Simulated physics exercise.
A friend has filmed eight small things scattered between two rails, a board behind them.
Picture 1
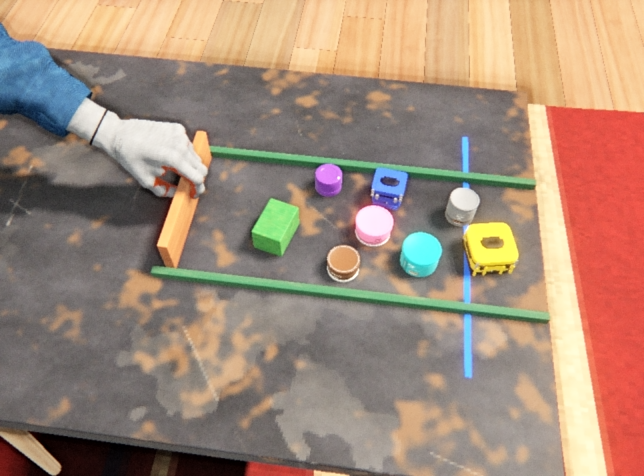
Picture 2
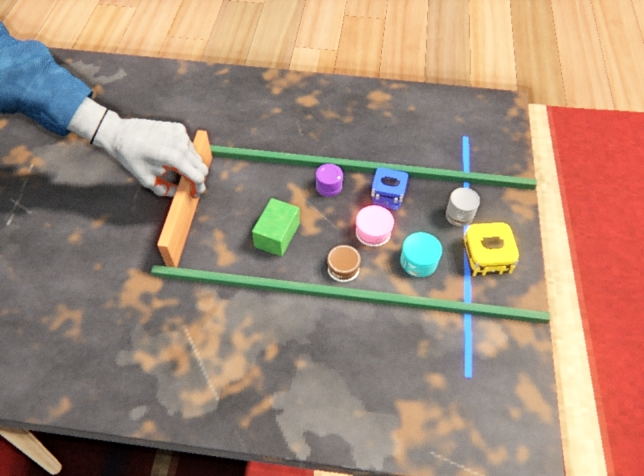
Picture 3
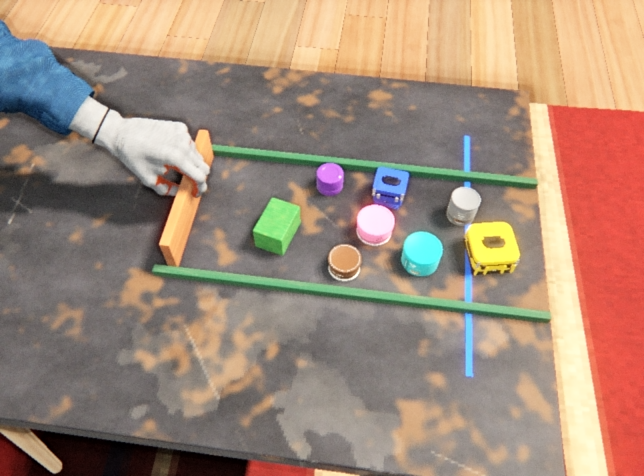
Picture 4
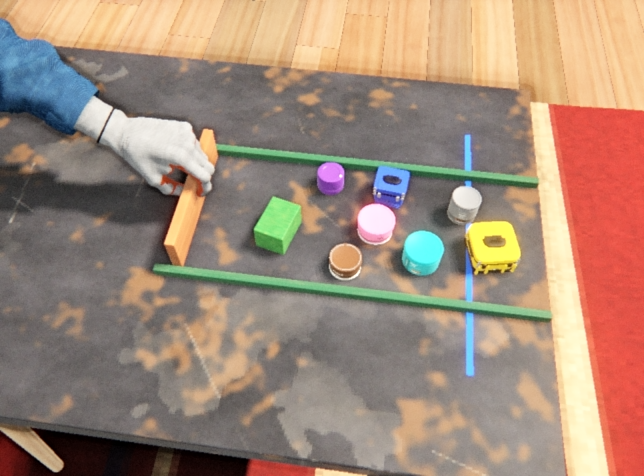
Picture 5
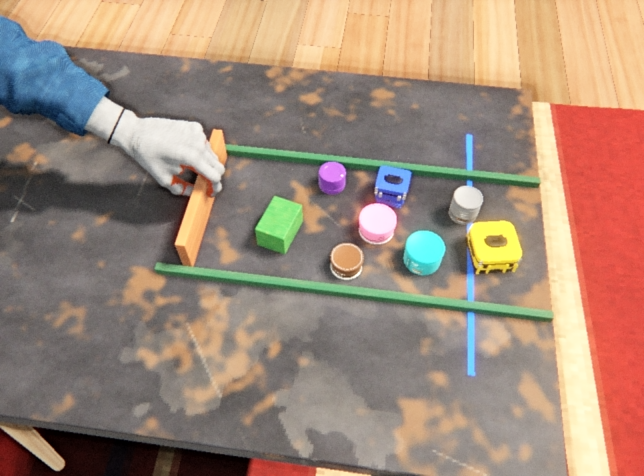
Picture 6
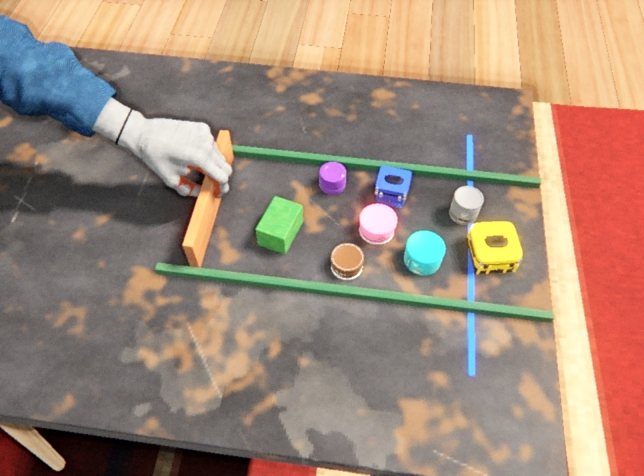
A gloved hand held an orange board upright at the left end of two green rails, then slid it a short way right toward the green block, while the scattered things between the rails stayed put.
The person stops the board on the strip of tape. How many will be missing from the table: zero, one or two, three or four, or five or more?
The number that fall off is one or two.
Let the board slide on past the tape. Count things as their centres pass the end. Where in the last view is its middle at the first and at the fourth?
At (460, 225) for the first, at (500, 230) for the fourth.
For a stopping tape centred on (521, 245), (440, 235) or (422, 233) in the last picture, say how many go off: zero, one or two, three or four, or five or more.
One after another: More than four; none; none.
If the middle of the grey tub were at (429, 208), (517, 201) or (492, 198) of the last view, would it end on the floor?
Place by place, it does not fall; remains up; survives.
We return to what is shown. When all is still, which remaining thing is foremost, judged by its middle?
Foremost is the grey tub.
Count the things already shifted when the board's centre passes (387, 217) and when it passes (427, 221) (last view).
6 and 8.
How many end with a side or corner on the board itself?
That makes 3.
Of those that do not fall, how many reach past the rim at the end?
The number is 1.
Soon after, none off yet; yellow case at rest near (493, 248); grey tub at rest near (466, 206); turquoise tub at rest near (424, 253).
After that, none off yet; yellow case at rest near (493, 248); grey tub at rest near (466, 206); turquoise tub moving near (432, 258).
In the end, the number that fall off is one or two; gone, yellow case.
